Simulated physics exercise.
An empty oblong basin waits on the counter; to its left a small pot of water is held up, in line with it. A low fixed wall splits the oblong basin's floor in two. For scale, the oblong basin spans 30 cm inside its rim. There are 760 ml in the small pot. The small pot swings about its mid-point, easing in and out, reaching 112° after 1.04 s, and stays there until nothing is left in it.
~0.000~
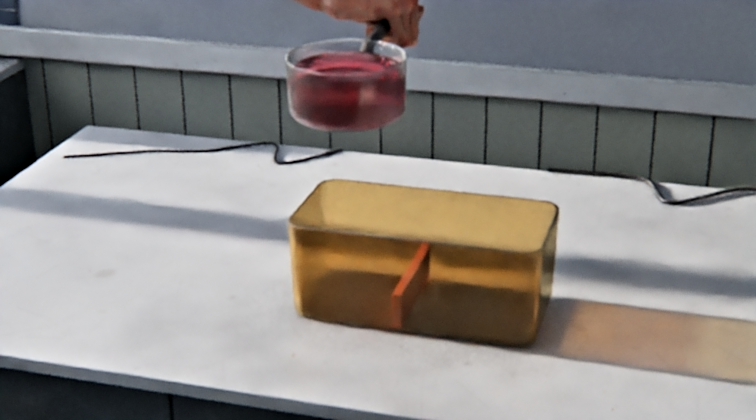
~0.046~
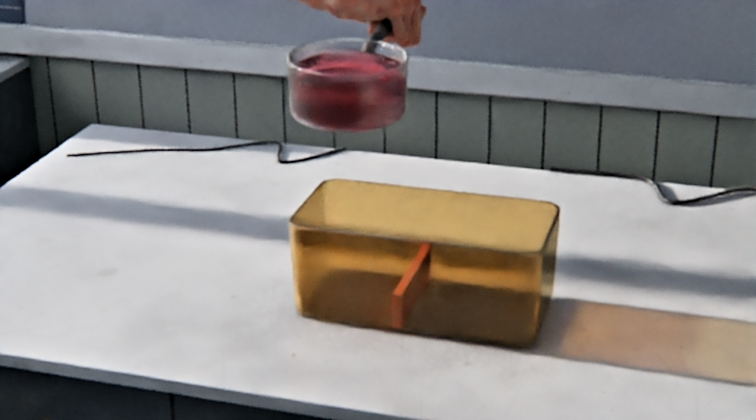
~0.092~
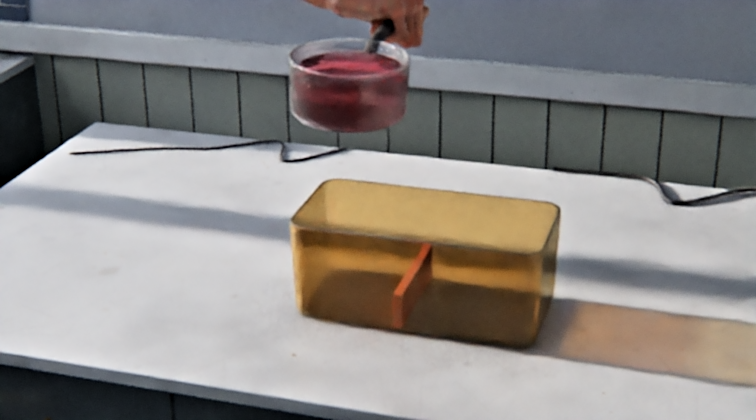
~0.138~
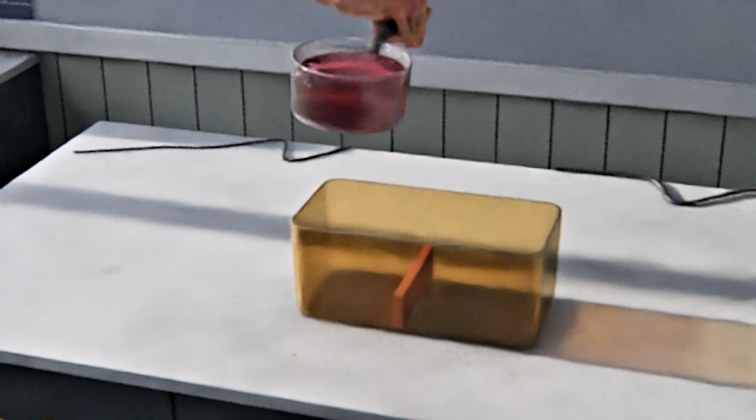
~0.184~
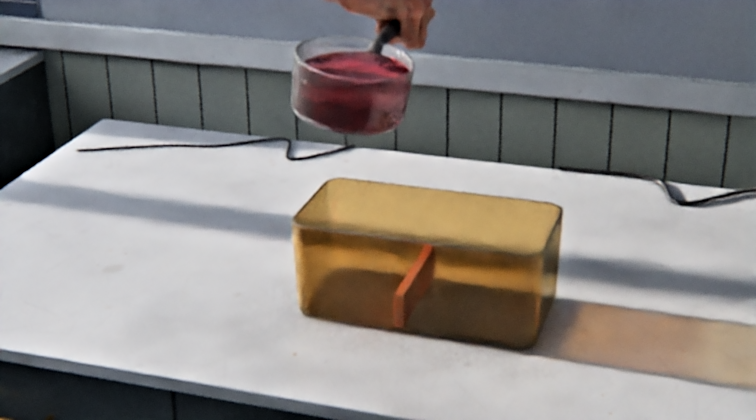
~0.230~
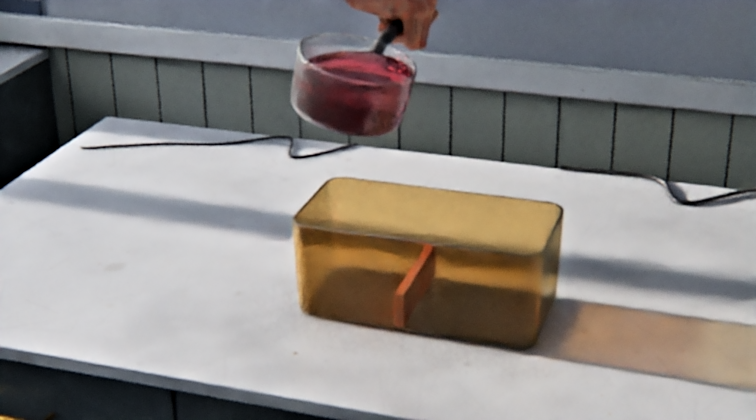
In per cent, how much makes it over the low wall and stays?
Roughly 88 per cent is past the wall.
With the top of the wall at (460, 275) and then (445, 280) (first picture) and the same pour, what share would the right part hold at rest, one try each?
In turn about 50 and 60 per cent.
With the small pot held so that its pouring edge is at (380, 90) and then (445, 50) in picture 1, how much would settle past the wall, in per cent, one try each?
First 65, then 90 per cent.
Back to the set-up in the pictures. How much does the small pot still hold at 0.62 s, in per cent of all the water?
Some 48 per cent.
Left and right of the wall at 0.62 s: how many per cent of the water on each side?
Left about 0, right about 14.
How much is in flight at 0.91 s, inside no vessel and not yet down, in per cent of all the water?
Some 10 per cent.
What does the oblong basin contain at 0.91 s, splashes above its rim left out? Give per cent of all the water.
Some 84 per cent.
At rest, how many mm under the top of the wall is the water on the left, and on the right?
Left about 40 mm, right about 14 mm.
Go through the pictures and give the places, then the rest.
It leans 0°; its right rim is at (404, 63); the water meets the walls at (295, 62) and (403, 72); the oblong basin's rim runs from (305, 202) to (550, 230); the wall's top is at (412, 270), in the first frame.
It leans 1°; its right rim is at (405, 64); the water meets the walls at (296, 62) and (404, 72), in the second frame.
It leans 2°; its right rim is at (406, 66); the water meets the walls at (297, 62) and (406, 73), in the third frame.
It leans 5°; its right rim is at (408, 69); the water meets the walls at (299, 62) and (408, 74), in the fourth frame.
It leans 8°; its right rim is at (411, 73); the water meets the walls at (302, 62) and (410, 75), in the fifth frame.
It leans 13°; its right rim is at (412, 78); the water meets the walls at (303, 62) and (412, 75), in the sixth frame.
Then, 0.62 s in, the tilt is 73° and 48 per cent is still to pour, 0 is left of the wall and 14 right of it.
Then, 0.91 s in, the tilt is 108° and 6 per cent is still to pour, 5 is left of the wall and 80 right of it.
Then, 1.21 s in, the tilt is 112° and 0 per cent is still to pour, 11 is left of the wall and 88 right of it.
Then, 1.54 s in, the tilt is 112° and 0 per cent is still to pour, 12 is left of the wall and 88 right of it.
Finally, 12 per cent lies left of the wall, 88 right of it and 1 outside.
